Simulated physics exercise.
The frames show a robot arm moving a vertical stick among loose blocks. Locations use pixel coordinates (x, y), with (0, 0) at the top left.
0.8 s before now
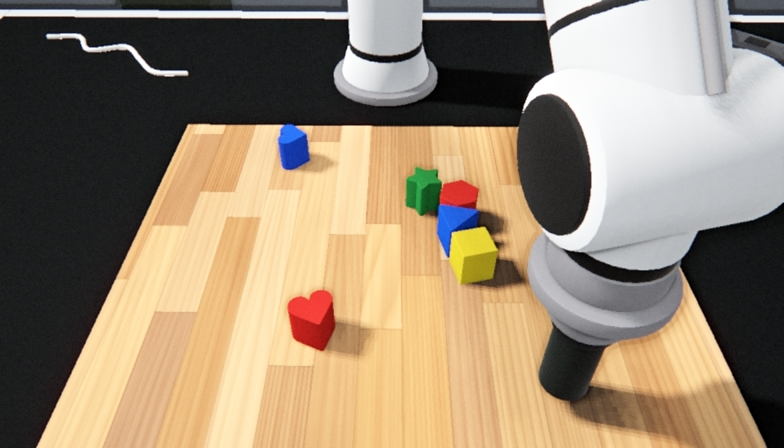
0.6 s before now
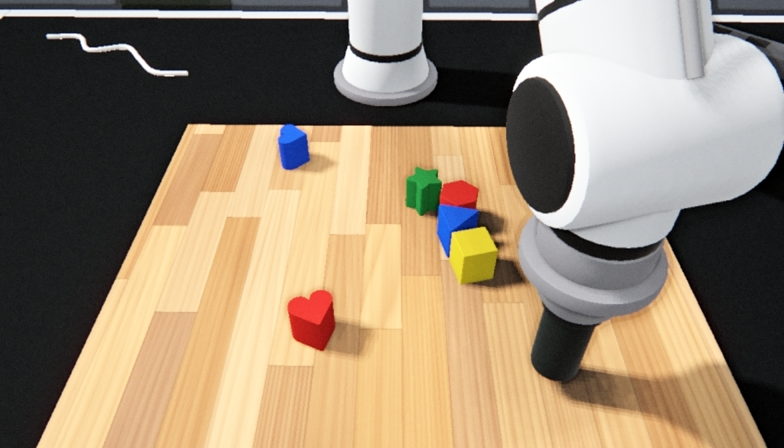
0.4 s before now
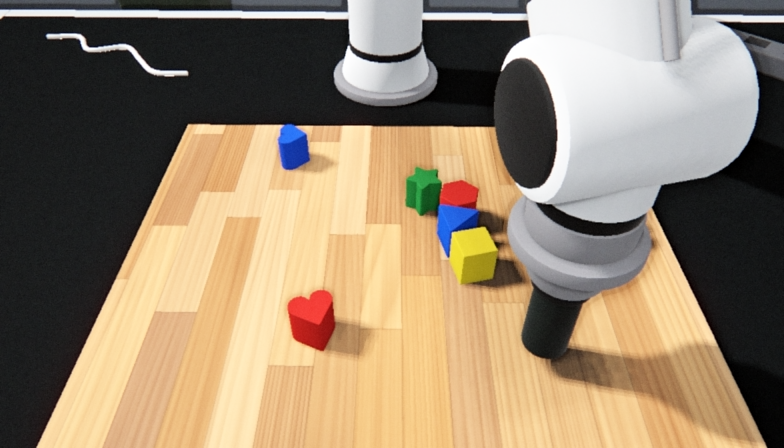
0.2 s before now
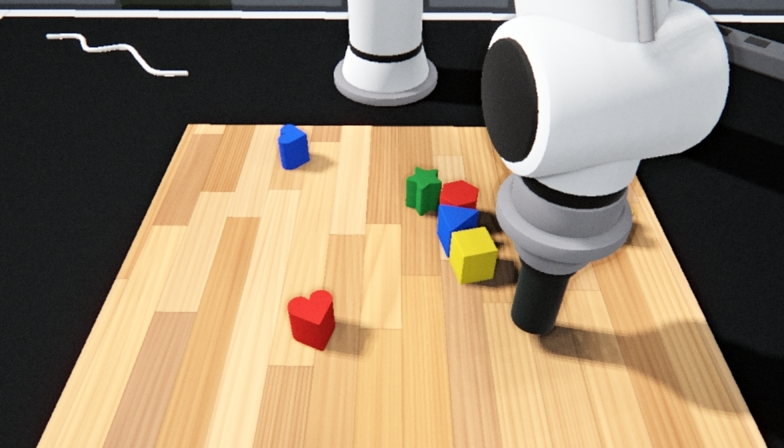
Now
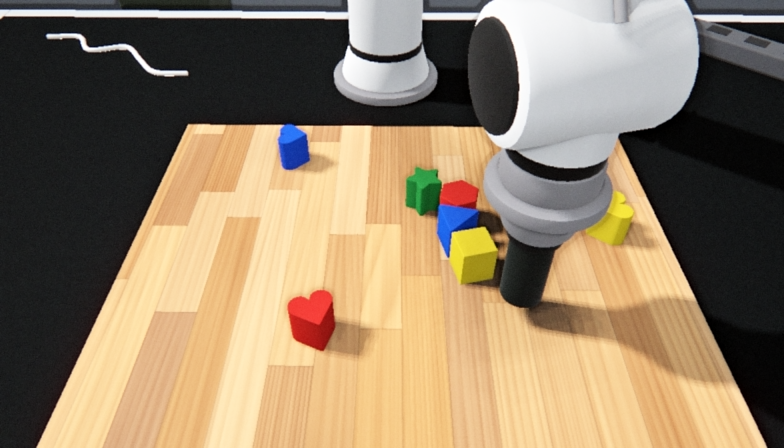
A robot arm holding a dark vertical stick glides away from the viewer and slightly left across a wooden board, nearing a yellow square block clustered with green, red and blue pieces, while all the blocks stay still.
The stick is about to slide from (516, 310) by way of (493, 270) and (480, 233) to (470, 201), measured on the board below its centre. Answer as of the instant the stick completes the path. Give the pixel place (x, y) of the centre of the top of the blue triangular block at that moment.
My best guess is (427, 204).
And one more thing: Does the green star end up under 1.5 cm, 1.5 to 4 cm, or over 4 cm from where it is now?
The displacement of the green star is 1.5-4 cm.
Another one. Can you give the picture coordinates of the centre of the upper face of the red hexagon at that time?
At pixel (438, 166).
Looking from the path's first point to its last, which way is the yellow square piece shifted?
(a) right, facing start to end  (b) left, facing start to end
The one that fits is b, left, facing start to end.
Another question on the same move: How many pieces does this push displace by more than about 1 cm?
Blocks displaced: At least 3.
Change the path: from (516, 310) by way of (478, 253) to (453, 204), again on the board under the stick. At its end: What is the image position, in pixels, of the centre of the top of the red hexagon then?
At roughly (438, 157).
What follows on the original path. One third of the way, stick (496, 251); blue triangular block (442, 210); yellow square piece (461, 230), turned 40° anticlockwise.
Two thirds of the way, stick (483, 215); green star (421, 175); blue triangular block (427, 204), turned 20° clockwise; red hexagon (456, 186); yellow square piece (453, 222), turned 80° anticlockwise.
At the end, stick (472, 183); green star (409, 173); blue triangular block (427, 204), turned 20° clockwise; red hexagon (438, 166), turned 65° anticlockwise; yellow square piece (453, 222), turned 80° anticlockwise.
